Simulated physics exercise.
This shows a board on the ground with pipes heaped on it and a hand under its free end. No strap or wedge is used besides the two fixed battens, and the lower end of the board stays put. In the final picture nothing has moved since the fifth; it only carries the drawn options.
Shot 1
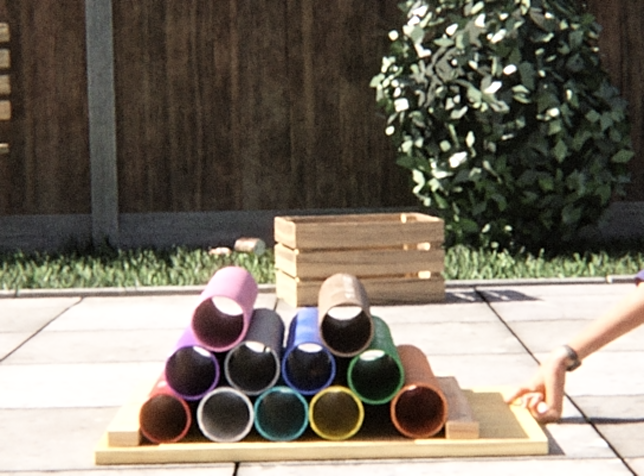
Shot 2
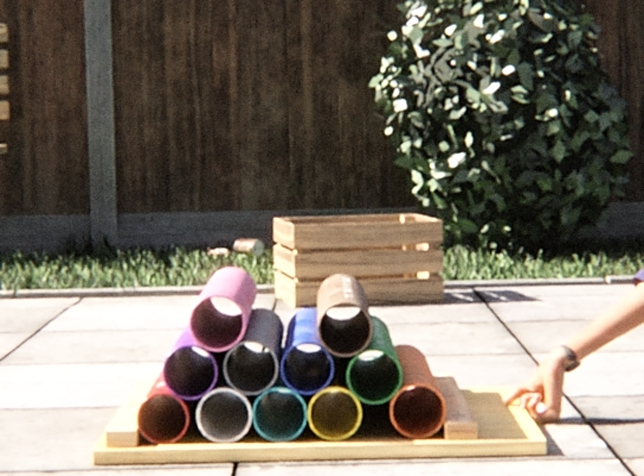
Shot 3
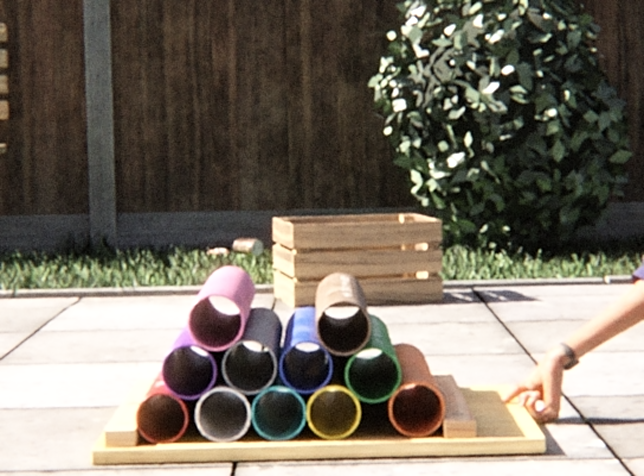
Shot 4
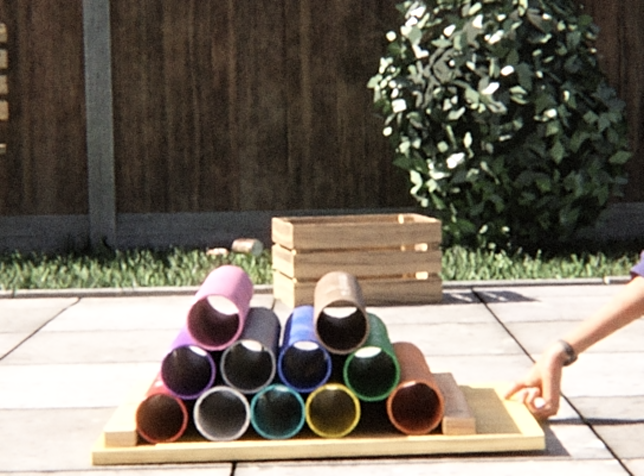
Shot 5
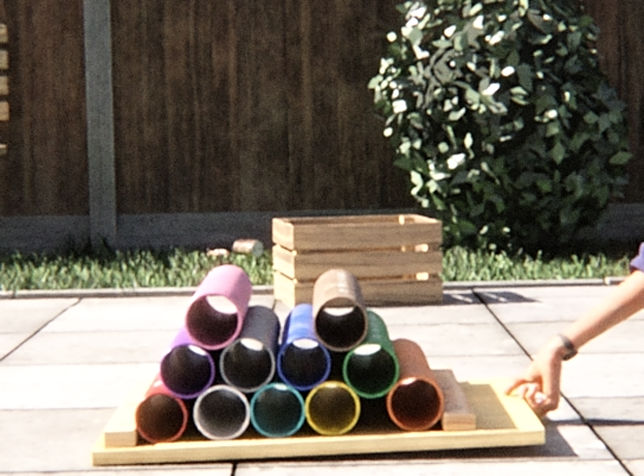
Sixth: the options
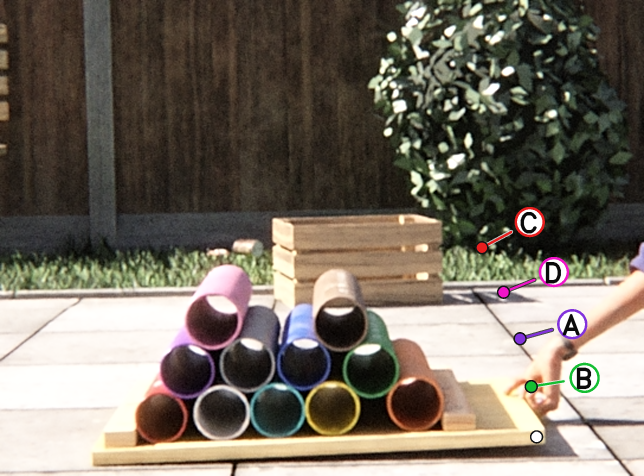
A hand at the right edge of a yellow board on a patio barely moves, its wrist rising very slightly toward the end, while the colourful pipes stacked in a pile on the board stay in their arrangement.
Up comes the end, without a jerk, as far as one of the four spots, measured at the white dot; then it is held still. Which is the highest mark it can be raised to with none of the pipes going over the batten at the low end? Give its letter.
Mark D is as high as it can go.
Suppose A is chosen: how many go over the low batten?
The count is none.
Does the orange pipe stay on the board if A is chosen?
The orange pipe: Yes.
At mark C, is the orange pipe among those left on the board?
The orange pipe: Yes.
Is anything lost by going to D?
No.
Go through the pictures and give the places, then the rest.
Yellow pipe (336, 414); orange pipe (420, 411); blue pipe (309, 368), in the first frame.
Blue pipe (307, 368); green pipe (374, 376), in the second frame.
Board (318, 413); orange pipe (417, 410); brown pipe (343, 328), in the third frame.
Board (318, 411); red pipe (160, 417); white pipe (222, 414), in the fourth frame.
Board (318, 410); red pipe (160, 417); white pipe (222, 413), in the fifth frame.
On the marked copy, A at (520, 338); B at (531, 387); C at (482, 248); D at (504, 292); the white dot at (537, 437).
Following D. Soon after the start, board at 14°.
Later, board at 21°.
In the end, board at 21°, none over the low batten.
As for the rest, A none over the low batten; B none over the low batten; C five over the low batten.
